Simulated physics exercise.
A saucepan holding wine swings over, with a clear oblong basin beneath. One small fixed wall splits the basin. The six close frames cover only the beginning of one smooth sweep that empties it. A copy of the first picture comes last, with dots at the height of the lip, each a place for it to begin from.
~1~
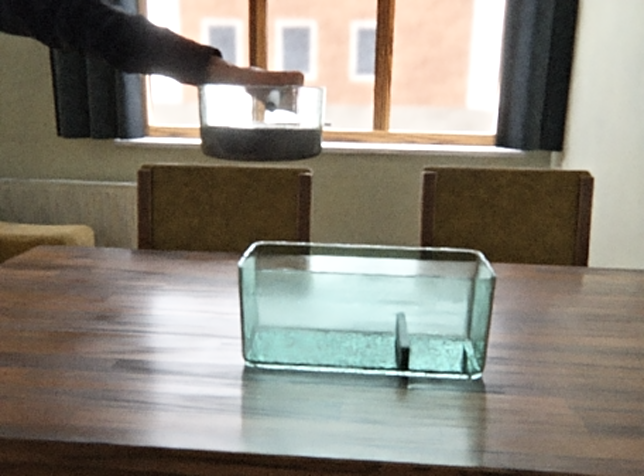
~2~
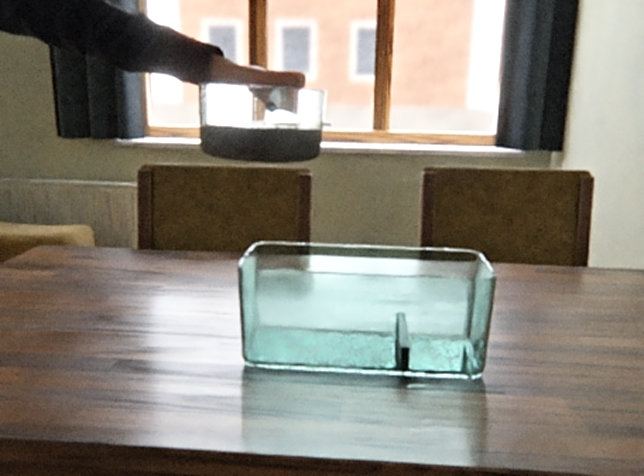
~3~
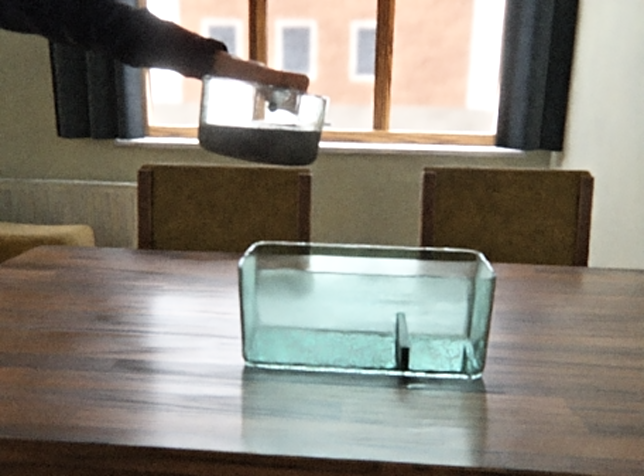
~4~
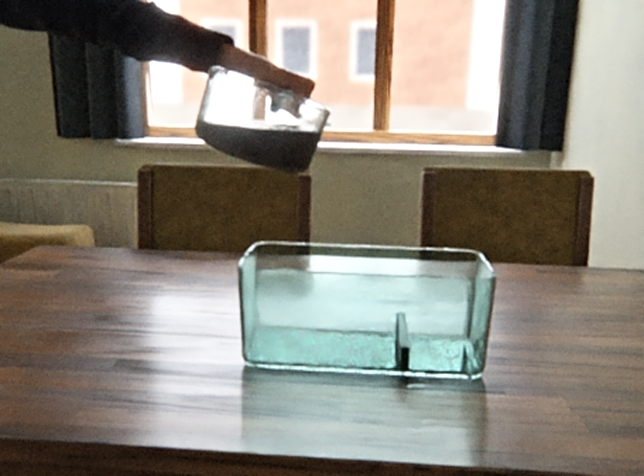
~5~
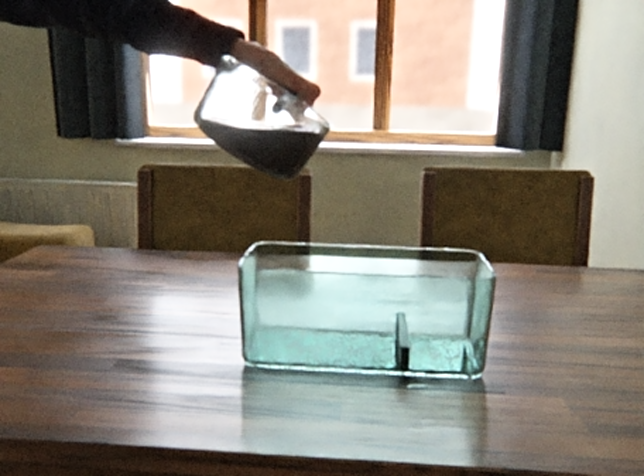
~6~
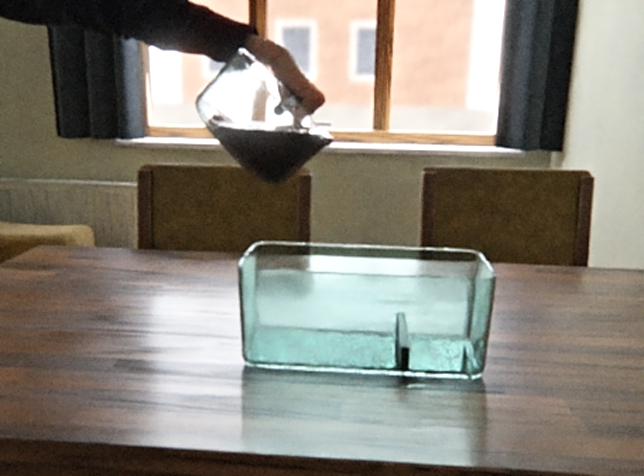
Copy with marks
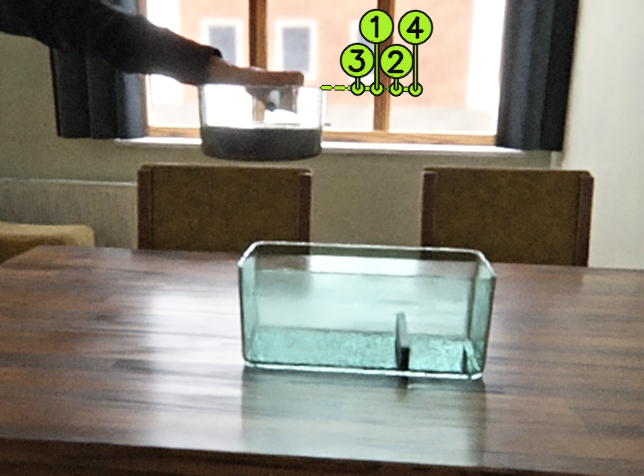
A clear pan of dark liquid hangs from a hand reaching in from the left, seen from across a wooden table in a room with a bright window. Below it sits a greenish, clear oblong basin with a low dark divider right of centre, and two brown chairs stand behind. The hand tilts the pan steadily rightward, slowly then more steeply, until liquid reaches its lowered rim, while the camera stays still.
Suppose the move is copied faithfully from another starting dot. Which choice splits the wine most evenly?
I would pick dot 1.
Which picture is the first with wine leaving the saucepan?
Picture 6.
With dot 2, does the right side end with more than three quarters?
No, it does not.
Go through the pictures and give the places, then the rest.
The first picture shows upright, lip at (322, 87); basin from (242, 362) to (484, 375); top of the wall at (403, 328); nothing has left yet.
The second picture shows tipped about 2°, lip at (323, 90); nothing has left yet.
The third picture shows tipped about 9°, lip at (326, 97); nothing has left yet.
The fourth picture shows tipped about 19°, lip at (329, 109); nothing has left yet.
The fifth picture shows tipped about 32°, lip at (330, 125); nothing has left yet.
The sixth picture shows tipped about 46°, lip at (326, 142); wine is over the lip, down to (326, 142).
On the marked copy, 1 at (376, 88); 2 at (396, 89); 3 at (357, 88); 4 at (415, 89).
With 1, about 46 % ends left of the wall and 53 % right of it.
With 2, about 30 % ends left of the wall and 69 % right of it.
With 3, about 75 % ends left of the wall and 24 % right of it.
With 4, about 31 % ends left of the wall and 68 % right of it.
